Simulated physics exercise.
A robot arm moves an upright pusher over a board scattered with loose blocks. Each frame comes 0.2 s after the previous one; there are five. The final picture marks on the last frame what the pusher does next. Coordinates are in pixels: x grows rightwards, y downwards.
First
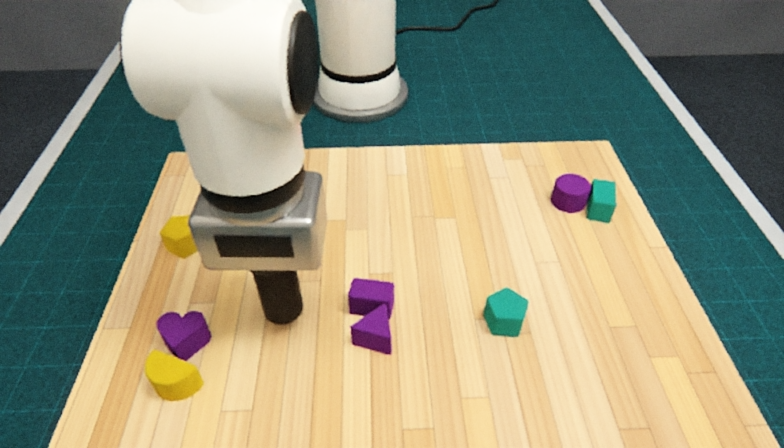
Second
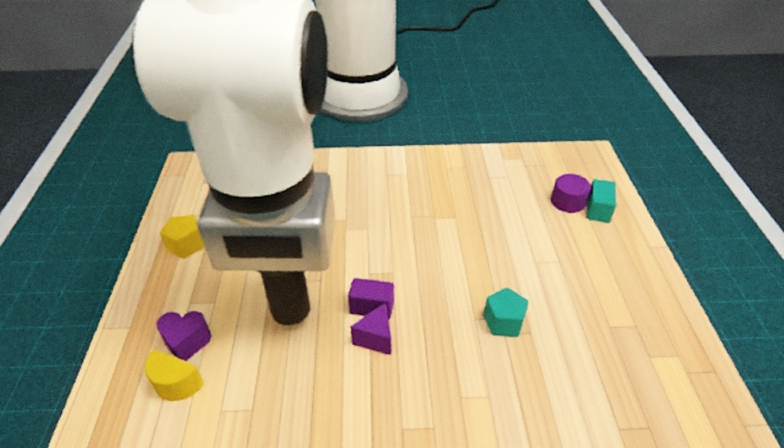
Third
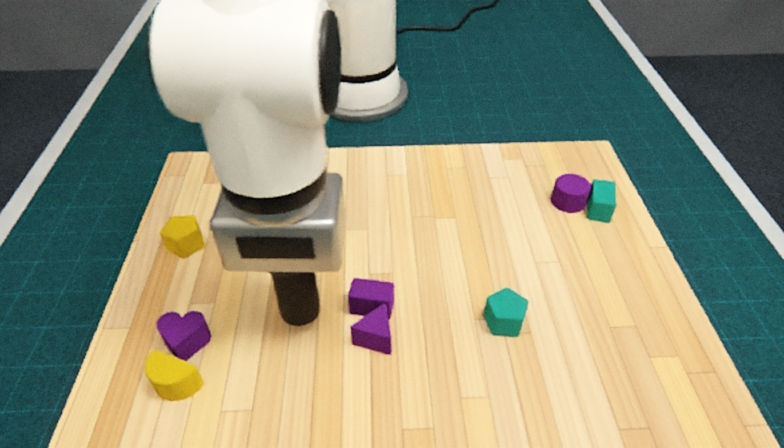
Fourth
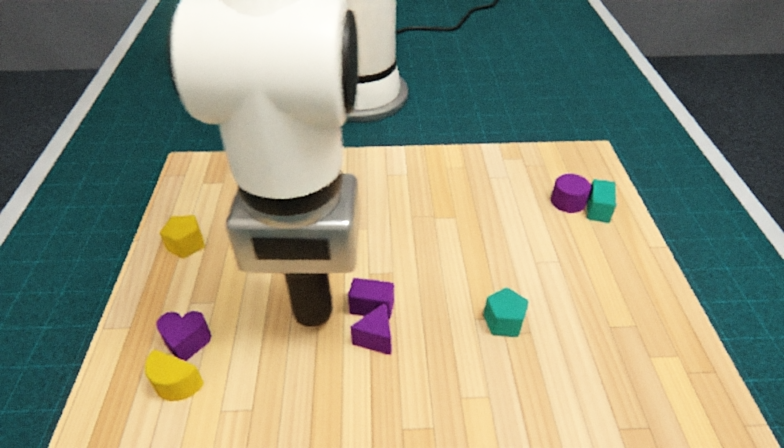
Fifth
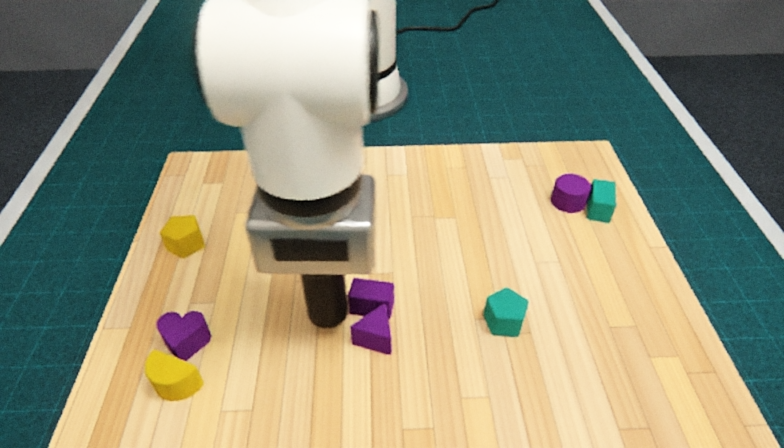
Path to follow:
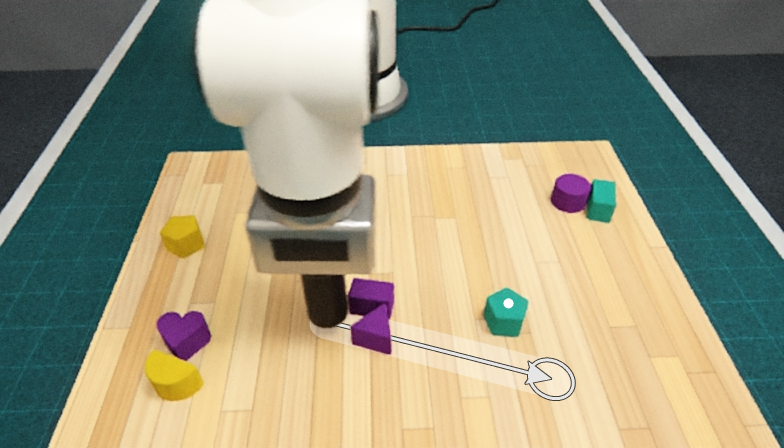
In the video, a white robot arm holding a dark upright pusher moves slowly to the right across a wooden board, nearing a purple oblong block and a purple triangular block, while all the scattered blocks stay still.
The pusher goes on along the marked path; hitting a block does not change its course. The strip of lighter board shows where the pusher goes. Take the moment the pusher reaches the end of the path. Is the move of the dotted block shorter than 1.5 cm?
I'd say yes.
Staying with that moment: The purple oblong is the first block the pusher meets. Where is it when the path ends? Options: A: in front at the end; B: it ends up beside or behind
My answer is option B.
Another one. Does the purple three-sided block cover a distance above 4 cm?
That would be a yes.
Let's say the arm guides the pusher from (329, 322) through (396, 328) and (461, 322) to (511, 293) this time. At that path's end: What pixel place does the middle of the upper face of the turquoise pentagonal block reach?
When the path ends, it will be at (540, 301).
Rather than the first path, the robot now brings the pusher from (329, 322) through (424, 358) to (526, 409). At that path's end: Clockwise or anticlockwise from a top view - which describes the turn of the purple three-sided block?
Looking down: Anticlockwise.
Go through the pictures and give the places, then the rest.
In the first picture, pusher's lower end at (284, 309); purple oblong at (371, 289); purple three-sided block at (375, 322); turquoise pentagonal block at (508, 303).
In the second picture, pusher at (291, 309); blocks still.
In the third picture, pusher at (300, 310); blocks still.
In the fourth picture, pusher at (313, 311); blocks still.
In the fifth picture, pusher at (328, 312); purple oblong at (371, 289); purple three-sided block at (375, 322); turquoise pentagonal block at (508, 303).
Drawn move, from (329, 322) to (551, 379); the dot is on the turquoise pentagonal block.
The first path, step by step. One third of the way, pusher at (400, 330); purple oblong at (401, 286), turned 75° anticlockwise; purple three-sided block at (430, 337).
Two thirds of the way, pusher at (477, 349); purple oblong at (401, 286), turned 75° anticlockwise; purple three-sided block at (511, 360).
At the end, pusher at (555, 369); purple oblong at (401, 286), turned 75° anticlockwise; purple three-sided block at (590, 386); turquoise pentagonal block still.
